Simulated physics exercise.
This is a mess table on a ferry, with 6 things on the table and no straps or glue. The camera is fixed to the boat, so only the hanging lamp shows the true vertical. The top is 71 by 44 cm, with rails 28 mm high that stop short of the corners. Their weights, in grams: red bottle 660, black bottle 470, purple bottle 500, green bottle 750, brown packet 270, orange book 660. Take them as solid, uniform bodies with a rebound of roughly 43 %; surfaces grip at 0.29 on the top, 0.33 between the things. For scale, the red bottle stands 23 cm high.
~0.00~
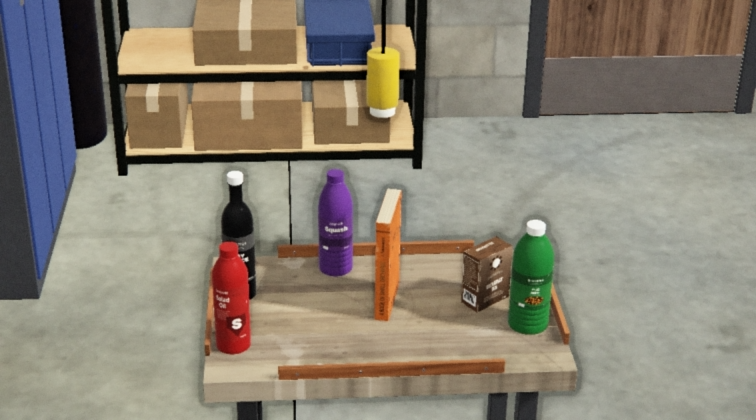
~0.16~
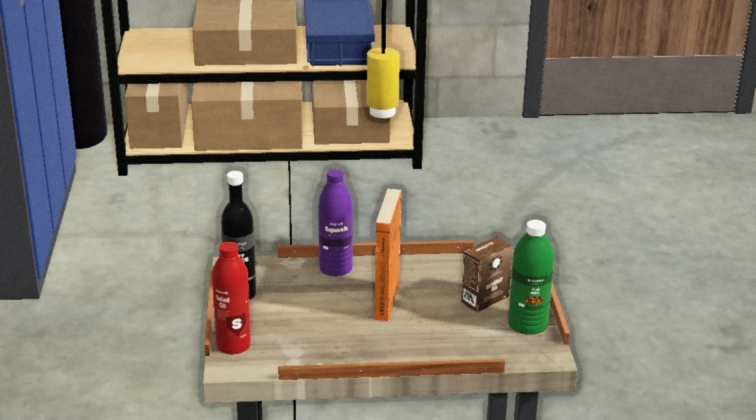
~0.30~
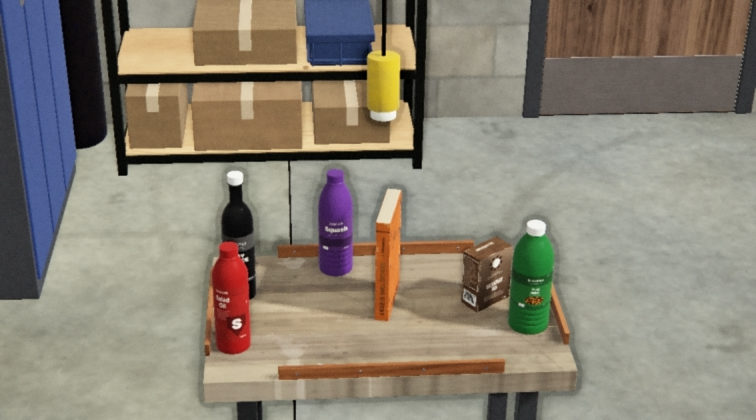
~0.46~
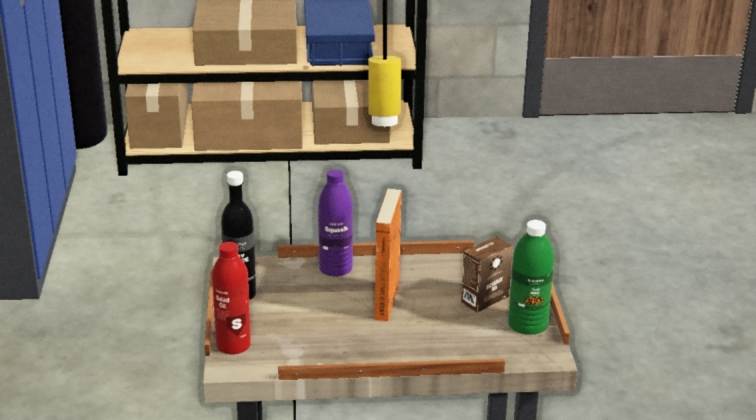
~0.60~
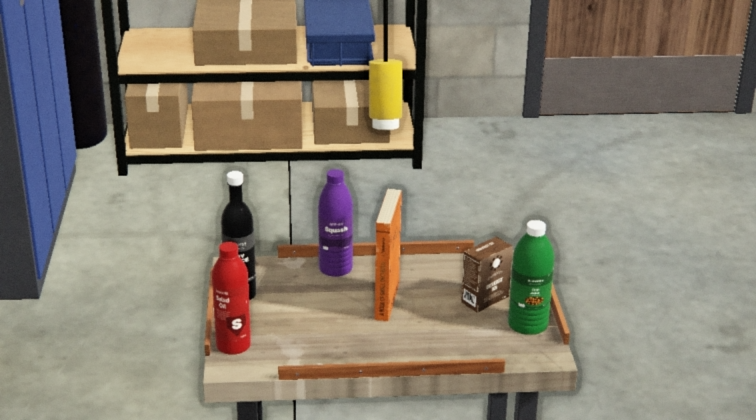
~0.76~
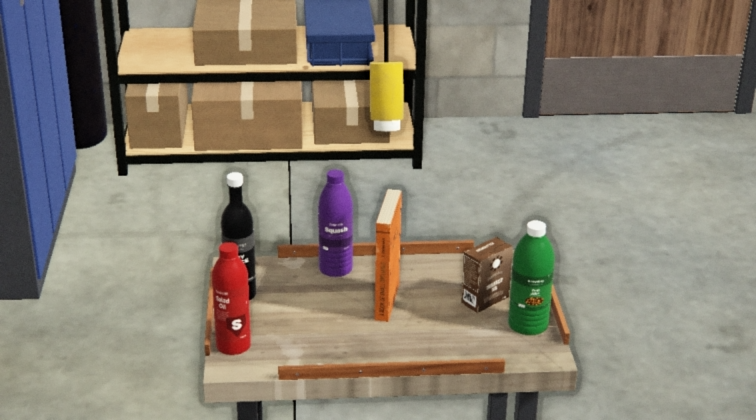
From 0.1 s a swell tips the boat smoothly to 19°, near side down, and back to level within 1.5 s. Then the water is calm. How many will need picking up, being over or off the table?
Lost: Two.
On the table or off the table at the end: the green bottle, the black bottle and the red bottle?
The green bottle is still on the table; the black bottle is still on the table; the red bottle ends off the table.
After 1.36 s, floor tilted 4°, near side down; red bottle now off the table; black bottle on its side near (270, 335); brown packet slid 5 cm.
After 1.76 s, boat level; black bottle on its side near (308, 328); brown packet slid 5 cm; orange book slid 5 cm.
At rest (4.4 s), off the table, red bottle; tipped over on the table, black bottle; not toppled but over 5 cm from the start, brown packet; the other 3 in place, give or take 5 cm. Seen from the same camera at the end, black bottle near (353, 317).
